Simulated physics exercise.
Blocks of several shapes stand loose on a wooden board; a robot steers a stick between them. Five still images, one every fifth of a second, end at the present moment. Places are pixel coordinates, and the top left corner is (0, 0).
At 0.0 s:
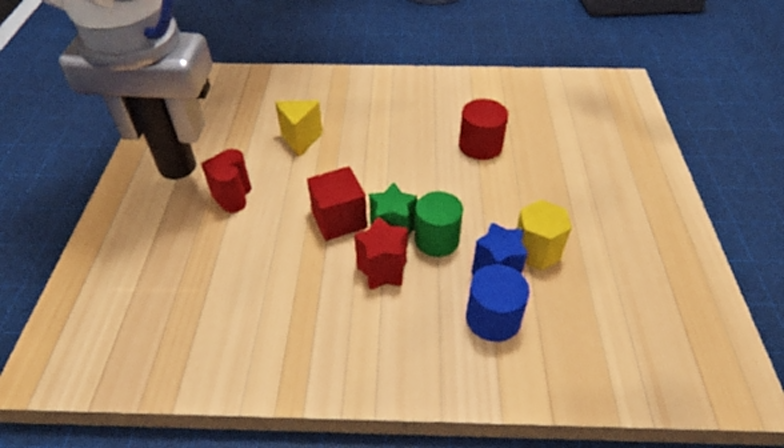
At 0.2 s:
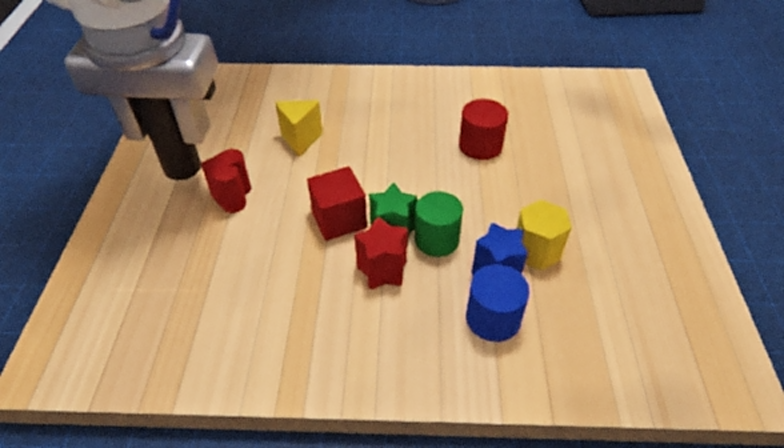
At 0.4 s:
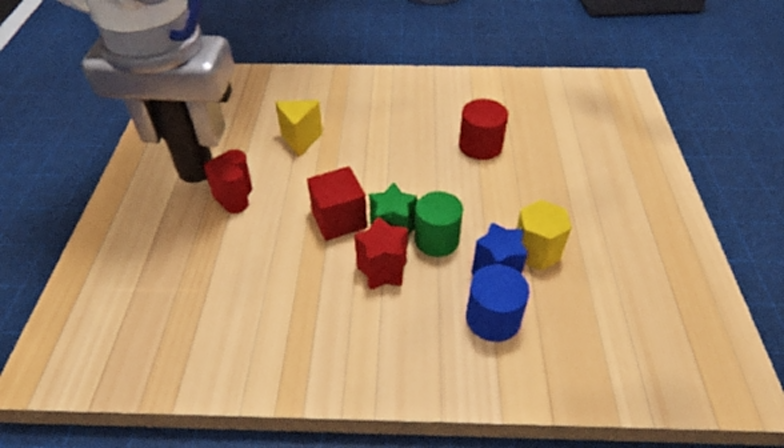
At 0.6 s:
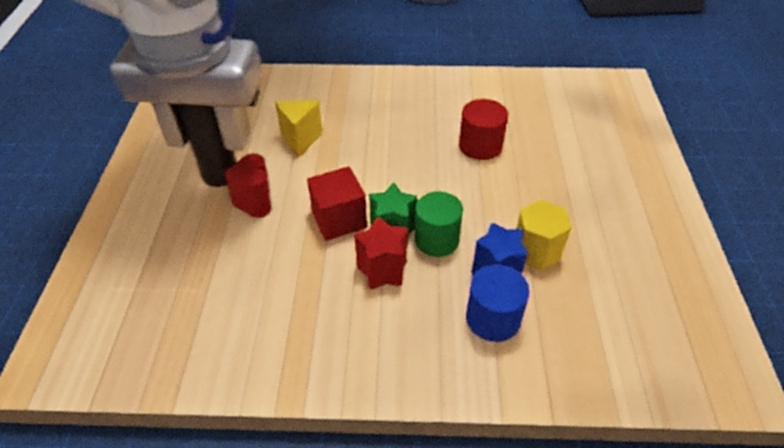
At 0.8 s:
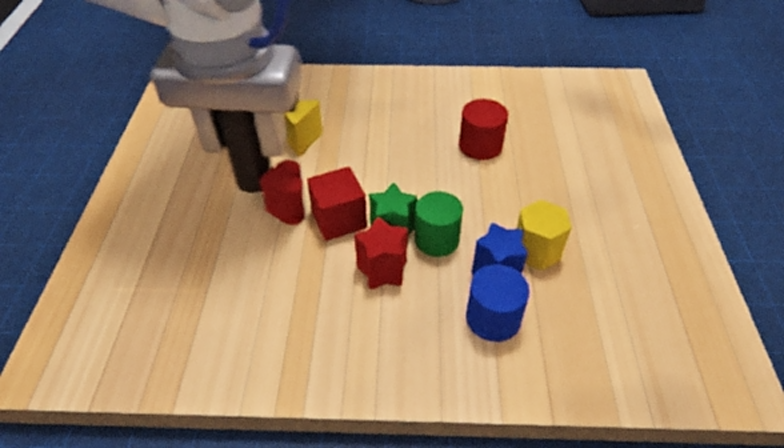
The robot's stick moves right and pushes the red heart-shaped block toward the red cube.
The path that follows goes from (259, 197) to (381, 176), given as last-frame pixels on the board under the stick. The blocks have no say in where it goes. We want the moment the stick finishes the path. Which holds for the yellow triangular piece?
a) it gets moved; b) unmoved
The one that fits is b, unmoved.
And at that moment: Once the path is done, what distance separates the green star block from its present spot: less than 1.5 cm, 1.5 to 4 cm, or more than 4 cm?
The distance will be below 1.5 cm.
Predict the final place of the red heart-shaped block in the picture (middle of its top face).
Put as a pixel place, it's (307, 181).
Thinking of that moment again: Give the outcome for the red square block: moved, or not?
The red square block will be pushed away from where it stands.
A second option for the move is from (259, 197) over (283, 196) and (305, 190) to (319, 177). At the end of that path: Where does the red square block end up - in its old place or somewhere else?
Once the path ends, it is somewhere new.
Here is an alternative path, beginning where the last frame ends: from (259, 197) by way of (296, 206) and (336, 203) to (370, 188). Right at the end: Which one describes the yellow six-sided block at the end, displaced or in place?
Same place.
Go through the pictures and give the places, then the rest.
Tip of the stick (178, 167), middles of tops, red heart-shaped block (224, 164), yellow triangular piece (296, 108), red square block (336, 186), green star block (393, 200), in the first frame.
Stick (183, 168), nothing pushed, in the second frame.
Stick (197, 170), red heart-shaped block (226, 164), in the third frame.
Stick (221, 175), red heart-shaped block (248, 169), in the fourth frame.
Stick (255, 180), red heart-shaped block (283, 176), yellow triangular piece (296, 108), red square block (336, 186), green star block (393, 200), in the fifth frame.
The first path, step by step. One third of the way, stick (300, 172); red heart-shaped block (306, 181), turned 35° clockwise; red square block (346, 192); green star block (399, 200).
Two thirds of the way, stick (340, 166); red heart-shaped block (307, 181), turned 40° clockwise; red square block (347, 193); green star block (399, 200).
At the end, stick (380, 159); red heart-shaped block (307, 181), turned 40° clockwise; yellow triangular piece unmoved; red square block (347, 193); green star block (399, 200).
